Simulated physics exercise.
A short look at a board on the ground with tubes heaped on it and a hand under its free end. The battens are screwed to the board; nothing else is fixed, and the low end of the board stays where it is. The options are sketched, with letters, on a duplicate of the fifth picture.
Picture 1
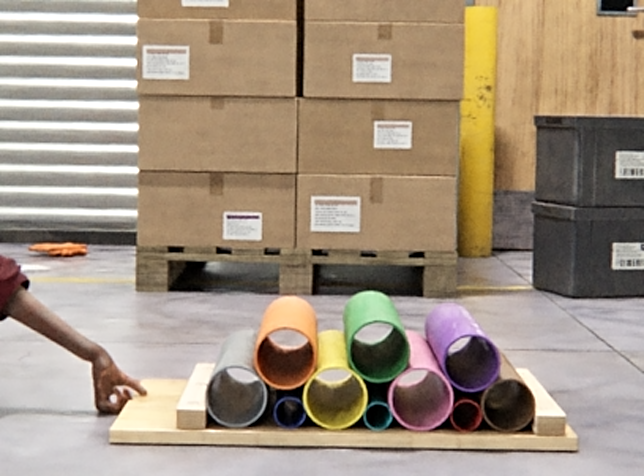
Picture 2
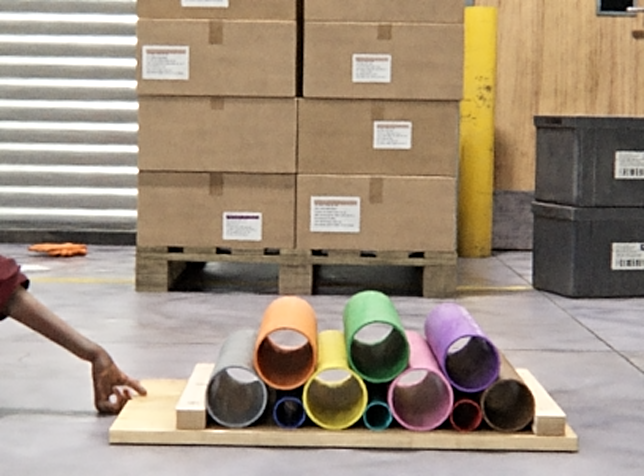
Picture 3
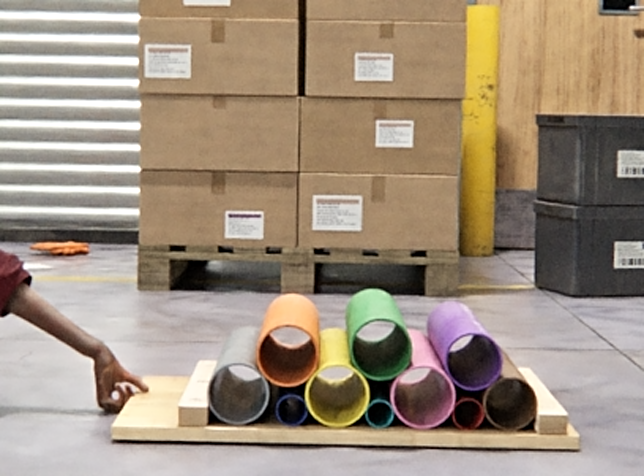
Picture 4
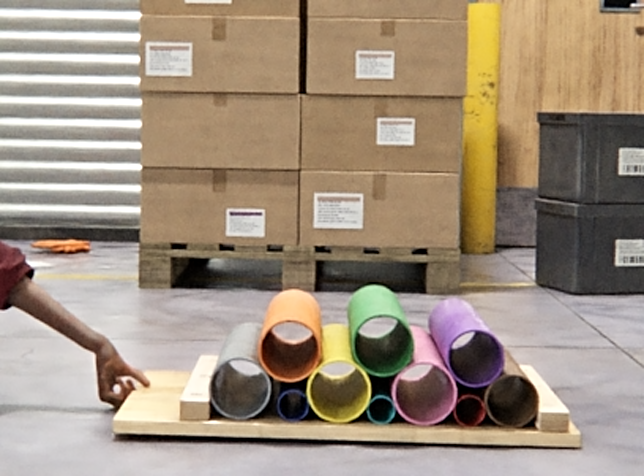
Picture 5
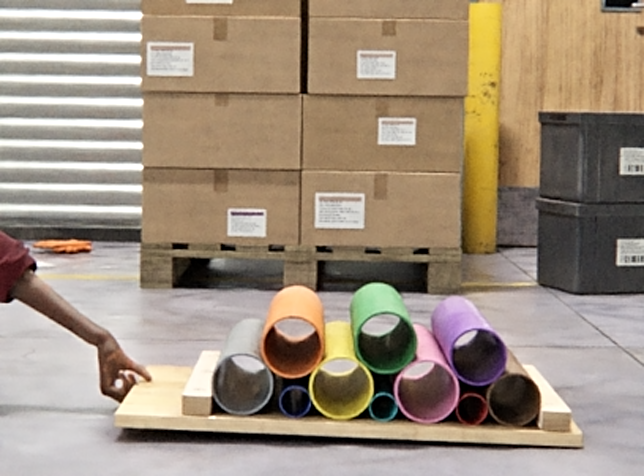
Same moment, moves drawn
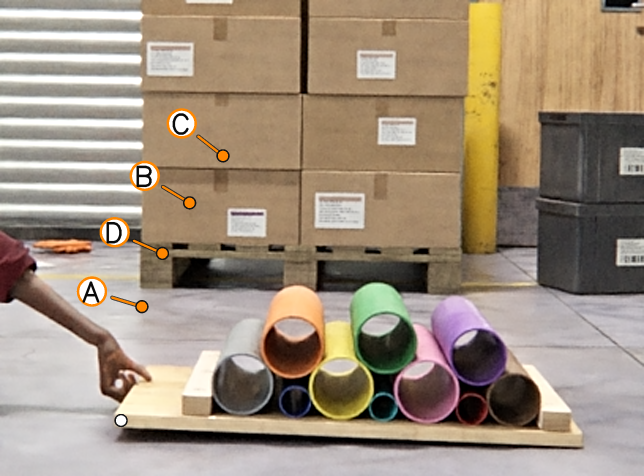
A hand reaches in from the left to the end of a wooden board on a grey warehouse floor, seen from the front, with stacked cardboard boxes, a yellow post and dark bins behind. Between two wooden strips lie grey, yellow, pink and brown tubes with smaller ones between, and orange, green and purple tubes on top. The fingers raise the board's left end very slightly, the tubes keeping their arrangement, while the view shifts slightly.
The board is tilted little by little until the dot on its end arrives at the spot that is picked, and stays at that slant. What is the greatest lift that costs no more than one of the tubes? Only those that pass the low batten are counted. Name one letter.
No higher than C.
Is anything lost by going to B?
At B: No.
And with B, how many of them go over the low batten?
With B, none.
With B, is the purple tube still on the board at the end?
Yes.
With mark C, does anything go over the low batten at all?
No.
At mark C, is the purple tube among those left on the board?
Yes, with C.
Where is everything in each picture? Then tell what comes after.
The first frame shows board (342, 402); grey tube (236, 396); blue tube (290, 413).
The second frame shows blue tube (290, 413); yellow tube (335, 397).
The third frame shows board (344, 400); grey tube (238, 394); blue tube (292, 410); brown tube (510, 404).
The fourth frame shows board (345, 396); grey tube (239, 388); blue tube (293, 405).
The fifth frame shows board (347, 394); grey tube (242, 384); blue tube (295, 402).
On the marked copy, A at (142, 307); B at (190, 203); C at (223, 156); D at (163, 253); the white dot at (121, 421).
Taking C. A third of the way, board at 20°.
Two thirds of the way, board at 37°.
When it is over, board at 37°, none over the low batten.
As for the rest, A none over the low batten; B none over the low batten; D none over the low batten.
